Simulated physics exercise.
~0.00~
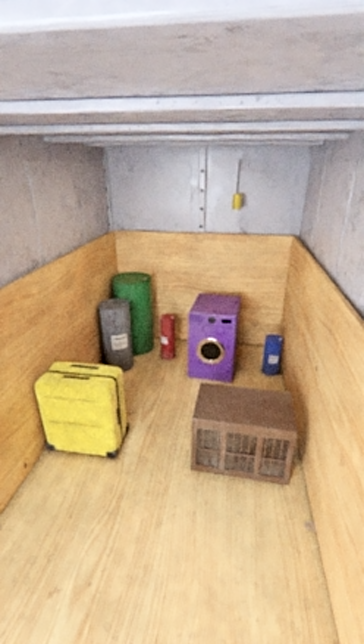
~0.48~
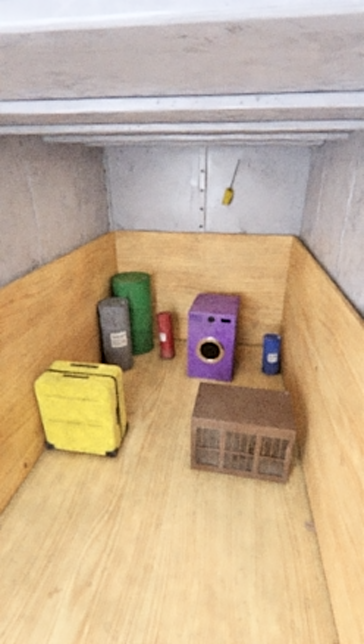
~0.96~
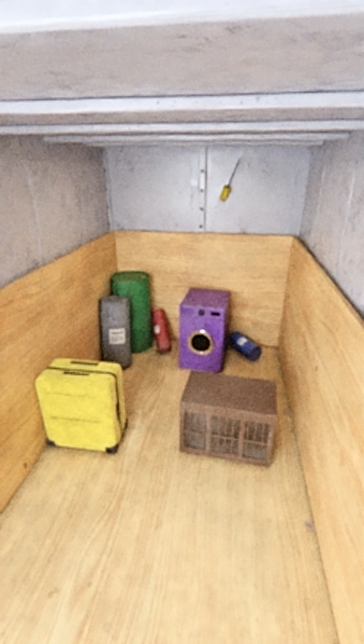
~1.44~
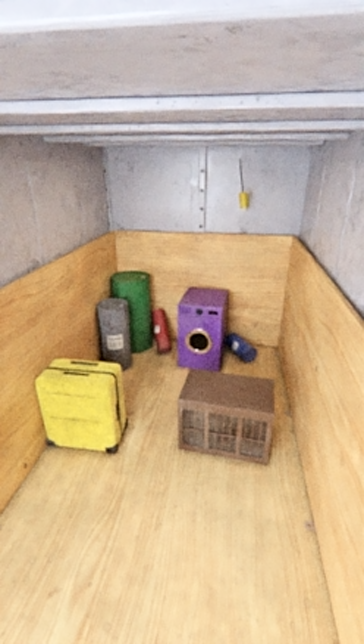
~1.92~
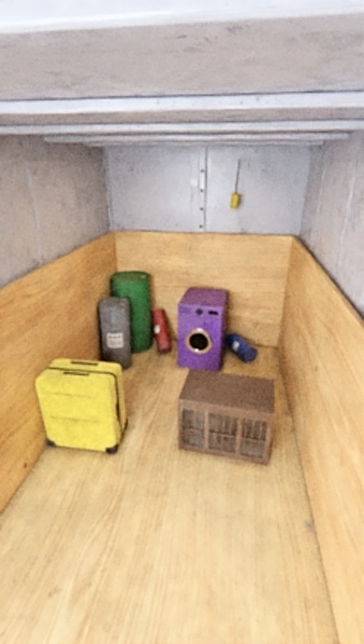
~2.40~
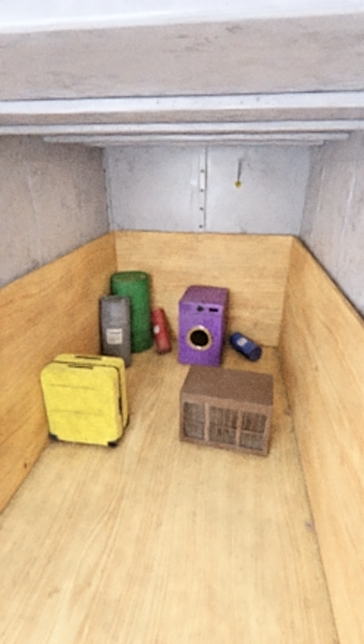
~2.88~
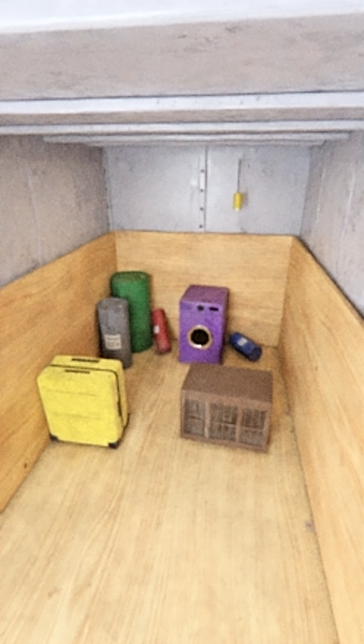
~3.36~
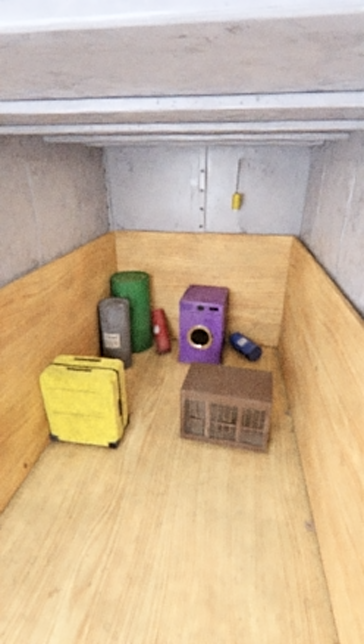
The clip shows seven items in a wood-lined van bay beneath a swinging yellow lamp; the brown chest and purple appliance shift left and away, the blue canister topples onto its side, and the red canister ends leaning, while the yellow case edges back and both drums remain standing.
